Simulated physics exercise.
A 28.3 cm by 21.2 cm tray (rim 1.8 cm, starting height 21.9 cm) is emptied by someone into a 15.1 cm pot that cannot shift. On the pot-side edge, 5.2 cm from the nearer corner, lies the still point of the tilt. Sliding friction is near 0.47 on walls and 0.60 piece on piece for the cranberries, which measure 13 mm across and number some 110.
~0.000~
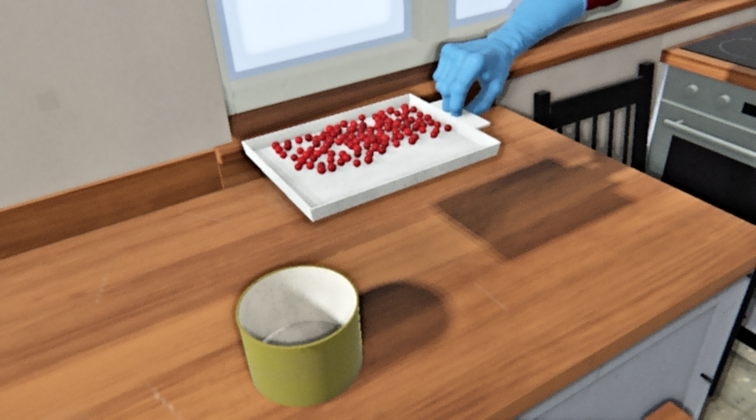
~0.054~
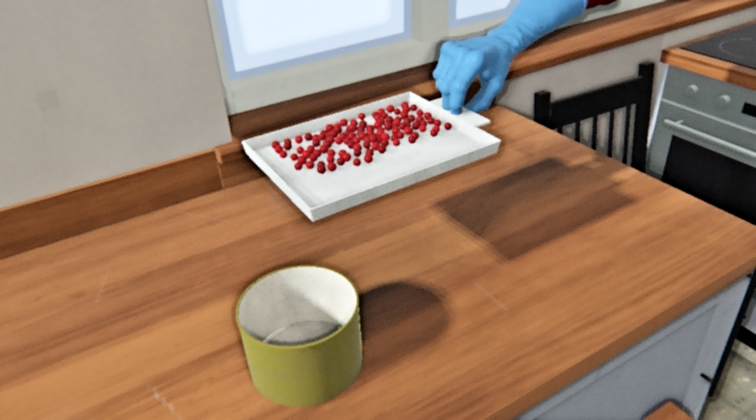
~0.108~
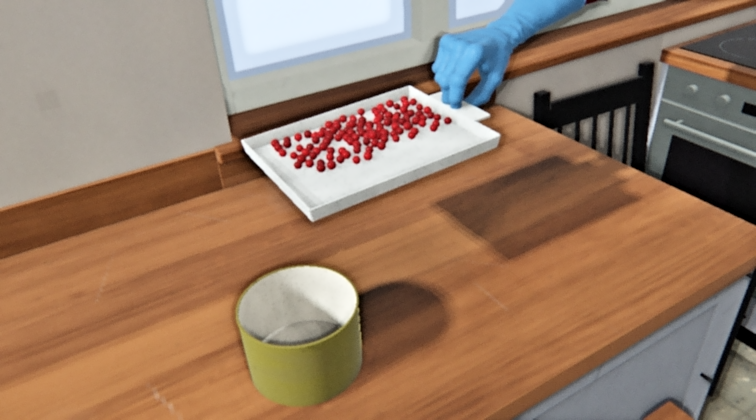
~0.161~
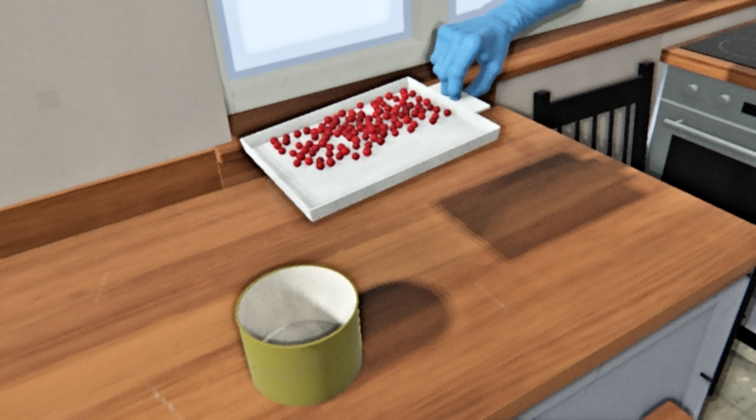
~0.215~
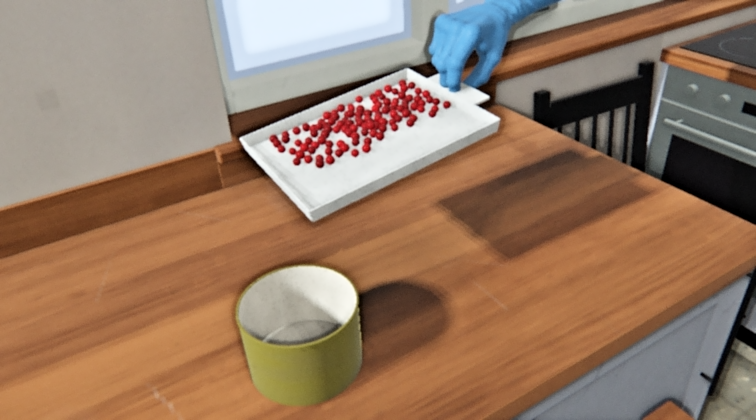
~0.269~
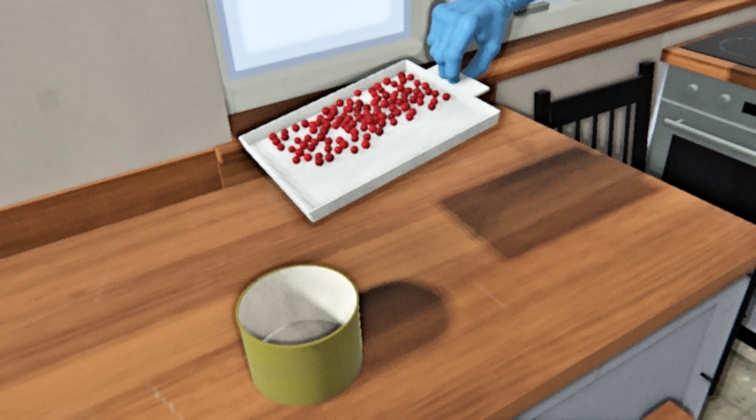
Blue-gloved hand slowly raising the far side of a white tray of red berries on a wooden counter near a green pot.
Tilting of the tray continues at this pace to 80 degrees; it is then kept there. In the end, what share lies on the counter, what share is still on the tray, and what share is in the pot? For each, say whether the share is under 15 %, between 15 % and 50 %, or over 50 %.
Counter: A meagre amount; tray: A majority share; pot: A meagre amount.
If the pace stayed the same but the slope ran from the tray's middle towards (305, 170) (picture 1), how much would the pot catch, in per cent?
My best guess is some 0 per cent.
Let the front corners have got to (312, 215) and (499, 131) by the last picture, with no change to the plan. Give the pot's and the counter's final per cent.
Pot 5 % / counter 5 %.
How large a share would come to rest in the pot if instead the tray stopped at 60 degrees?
Around 5 per cent, then.
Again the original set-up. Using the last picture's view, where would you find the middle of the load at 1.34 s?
Approx. (282, 150).
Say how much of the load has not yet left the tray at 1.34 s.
Around 95 percent.
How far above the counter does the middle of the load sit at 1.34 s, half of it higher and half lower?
Some 28 cm above the counter.
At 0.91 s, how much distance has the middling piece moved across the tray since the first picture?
About 13 cm.
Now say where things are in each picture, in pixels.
The first picture shows tray tilt 0 degrees, front corners at (311, 208) and (497, 142); middle of the pieces at (363, 138); pot at (298, 303).
The second picture shows tray tilt 1 degrees, front corners at (311, 208) and (497, 140); middle of the pieces at (363, 136).
The third picture shows tray tilt 2 degrees, front corners at (311, 208) and (497, 135); middle of the pieces at (362, 133).
The fourth picture shows tray tilt 5 degrees, front corners at (310, 209) and (497, 127), lowest corner left front; middle of the pieces at (362, 128).
The fifth picture shows tray tilt 8 degrees, front corners at (310, 209) and (497, 119), lowest corner left front; middle of the pieces at (361, 123).
The sixth picture shows tray tilt 11 degrees, front corners at (310, 210) and (496, 111), lowest corner left front; middle of the pieces at (360, 118); pot at (298, 302). Its pace works out near 50 degrees a second.
Then, at 0.91 s, tilt 43 degrees; the tray holds 100 %, the pot 0 %.
After 1.34 s, tilt 65 degrees; the tray holds 95 %, the pot 5 %.
After 1.85 s, tilt 80 degrees; the tray holds 95 %, the pot 5 %.
At rest (2.5 s), counter 0 %, tray 95 %, pot 5 %.
